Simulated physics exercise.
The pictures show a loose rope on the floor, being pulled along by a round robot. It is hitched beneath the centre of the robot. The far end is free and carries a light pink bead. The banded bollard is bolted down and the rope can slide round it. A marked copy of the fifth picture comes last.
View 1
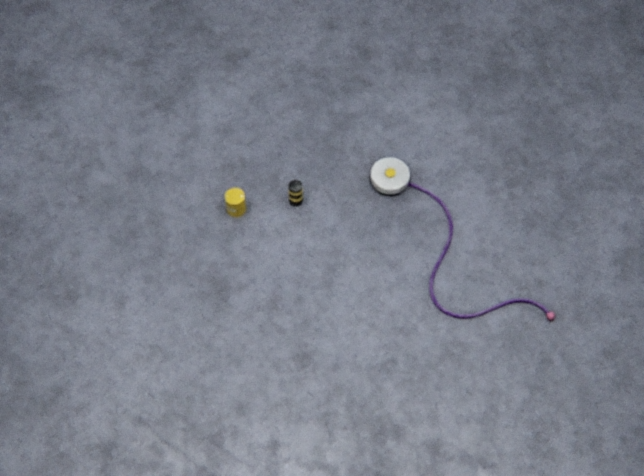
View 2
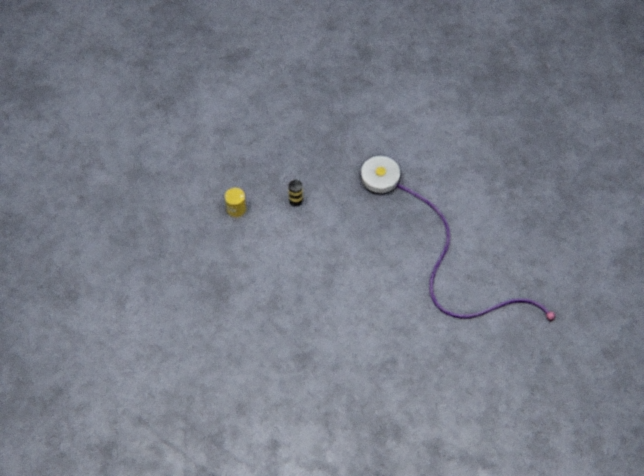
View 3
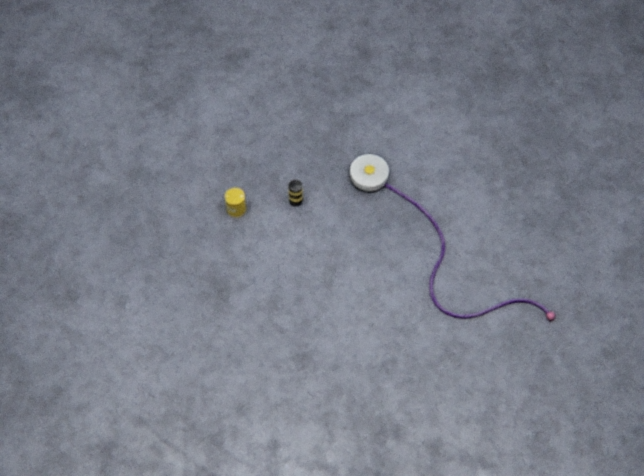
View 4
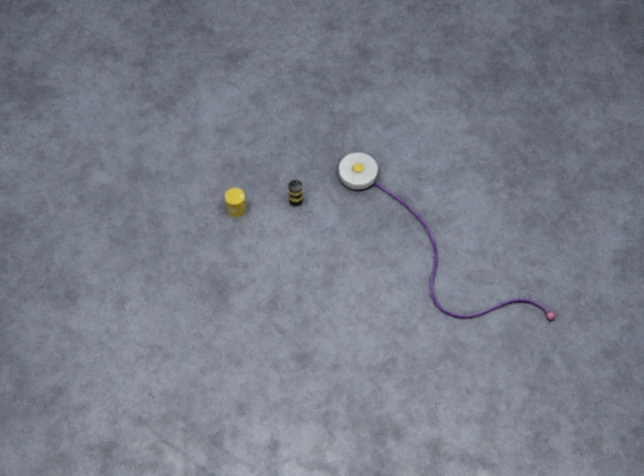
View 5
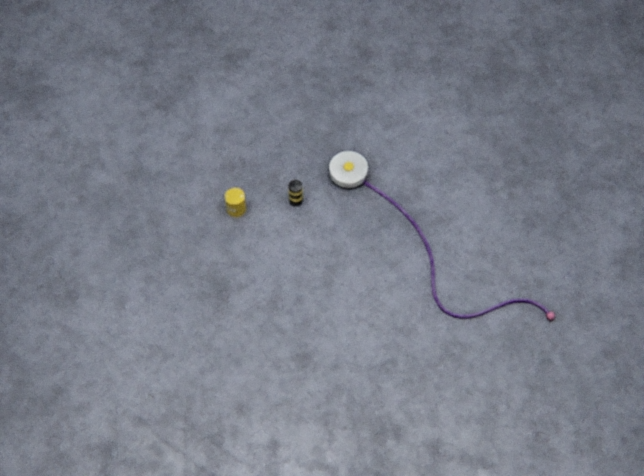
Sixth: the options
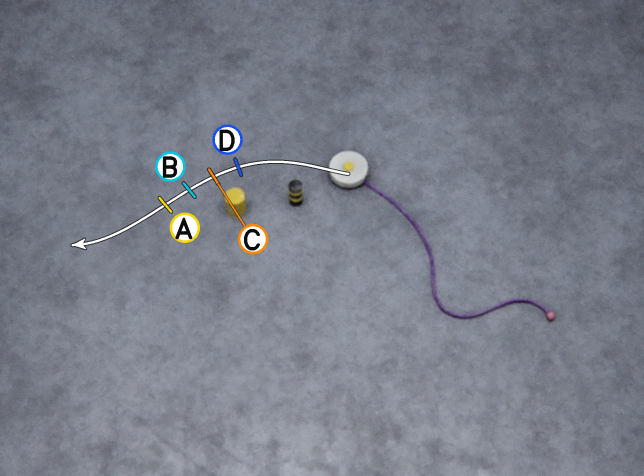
A round white robot slid slowly left across a gray floor, pulling one end of a loose purple rope with it, while the pink-beaded far end, a yellow keg and a black-and-yellow bollard stayed still.
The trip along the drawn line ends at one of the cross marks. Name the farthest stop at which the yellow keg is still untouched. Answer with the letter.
Stop at A.
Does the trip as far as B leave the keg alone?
Yes.
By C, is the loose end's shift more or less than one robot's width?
More.
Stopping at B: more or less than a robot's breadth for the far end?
By then, more.
On the marked copy, A at (165, 205); B at (189, 190); C at (214, 177); D at (238, 167); the route from (348, 174) via (204, 182) to (73, 245).
Following A. Soon after the start, robot (281, 158), middle of the rope (403, 240), free end (539, 308).
Later, robot (214, 172), middle of the rope (357, 218), free end (489, 286).
In the end, robot (164, 201), middle of the rope (315, 202), free end (447, 263); only the bollard has been touched, if anything.
As for the rest, B is safe but short; C is safe but short; D is safe but short.
